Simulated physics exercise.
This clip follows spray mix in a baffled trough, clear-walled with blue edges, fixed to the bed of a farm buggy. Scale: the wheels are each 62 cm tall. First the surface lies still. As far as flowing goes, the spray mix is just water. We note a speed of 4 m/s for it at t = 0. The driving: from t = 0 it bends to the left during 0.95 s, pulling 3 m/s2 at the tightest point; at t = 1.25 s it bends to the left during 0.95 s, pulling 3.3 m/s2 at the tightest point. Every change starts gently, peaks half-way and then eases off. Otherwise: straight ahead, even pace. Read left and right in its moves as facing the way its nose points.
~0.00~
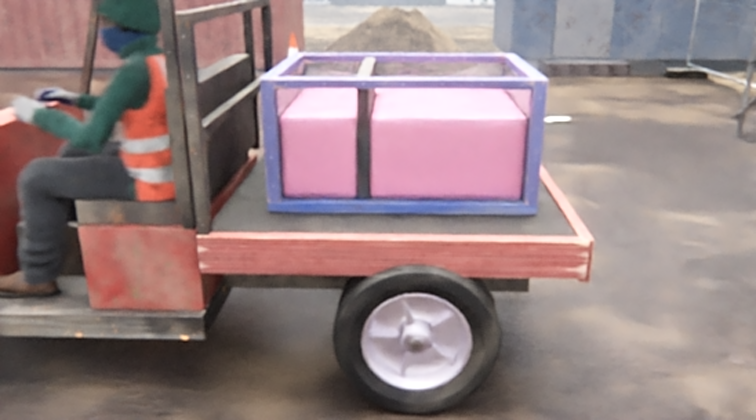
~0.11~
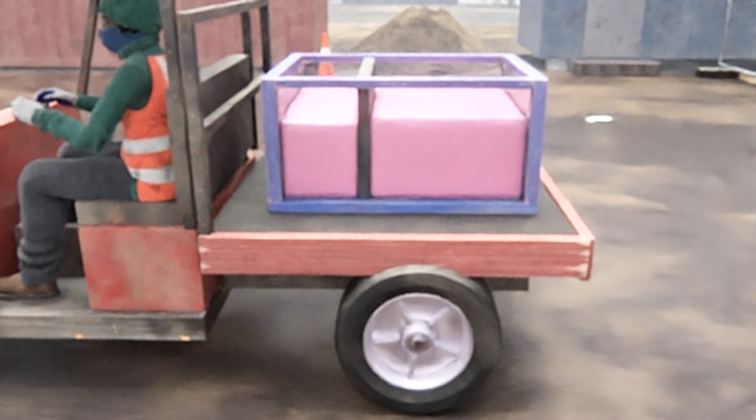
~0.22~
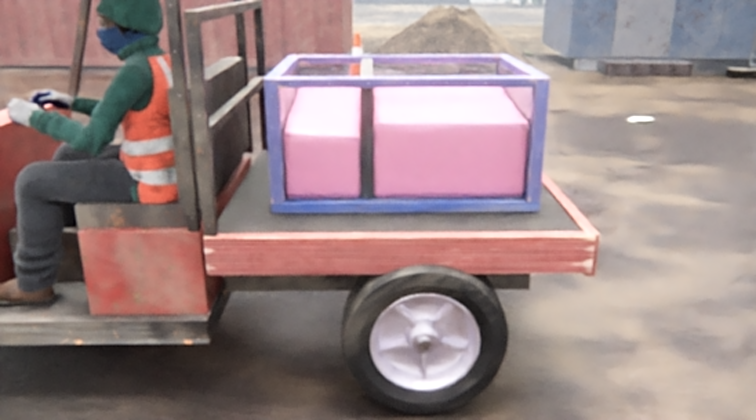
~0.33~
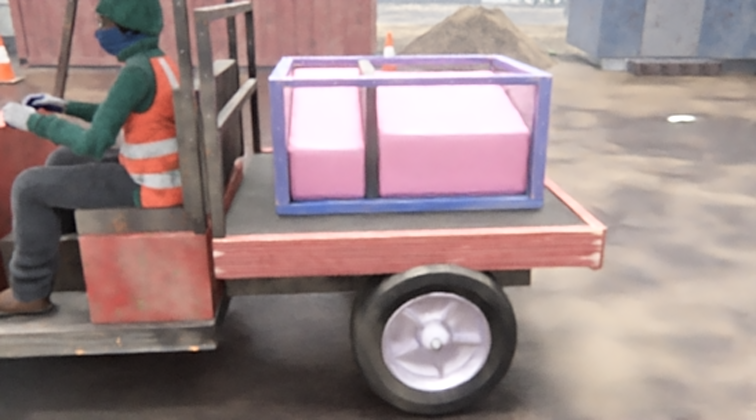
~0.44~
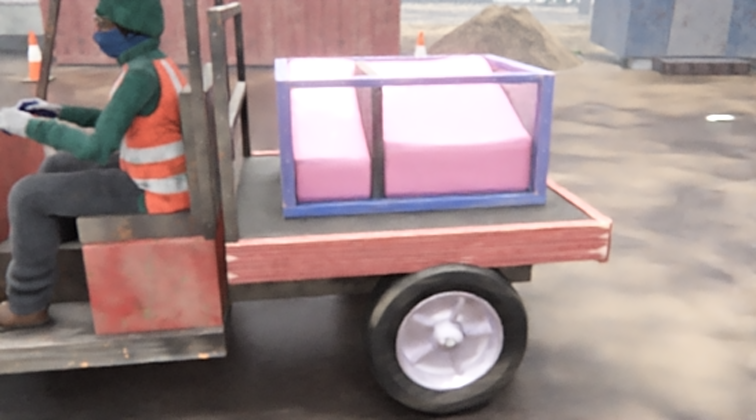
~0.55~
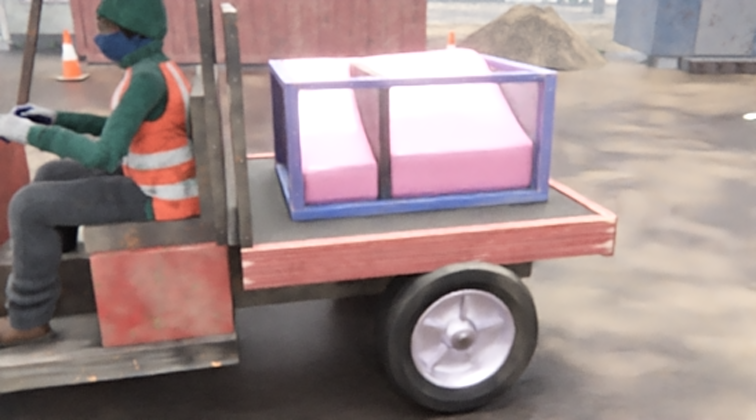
On a muddy work yard with a dirt mound and containers behind, a driver in an orange vest steers a red flatbed vehicle carrying a blue-edged clear trough of pink liquid. The liquid first sits level, then slopes increasingly, sinking along the near side and climbing towards the far side.
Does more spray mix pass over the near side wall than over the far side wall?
Most of the overflow goes away from the viewer.
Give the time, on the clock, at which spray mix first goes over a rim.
It first spills at close to 0.9 s.
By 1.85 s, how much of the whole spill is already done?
About 10 percent, give or take.
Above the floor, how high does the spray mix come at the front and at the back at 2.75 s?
At the front 26 cm, at the back 30 cm.
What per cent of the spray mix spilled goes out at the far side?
Roughly 90 percent.
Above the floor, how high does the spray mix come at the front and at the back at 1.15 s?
Front 36 cm, back 36 cm.
By 1.15 s the surface is 37 cm up at the front and 36 cm at the back; 2 per cent is out, over the far side.
By 1.85 s the surface is 29 cm up at the front and 35 cm at the back; 2 per cent is out, over the far side.
By 2.75 s the surface is 27 cm up at the front and 30 cm at the back; 14 per cent is out, over the far side, a little elsewhere.
By 5.18 s 15 per cent is out, over the far side, a little elsewhere; the near side has passed 1 per cent and the far side 13.
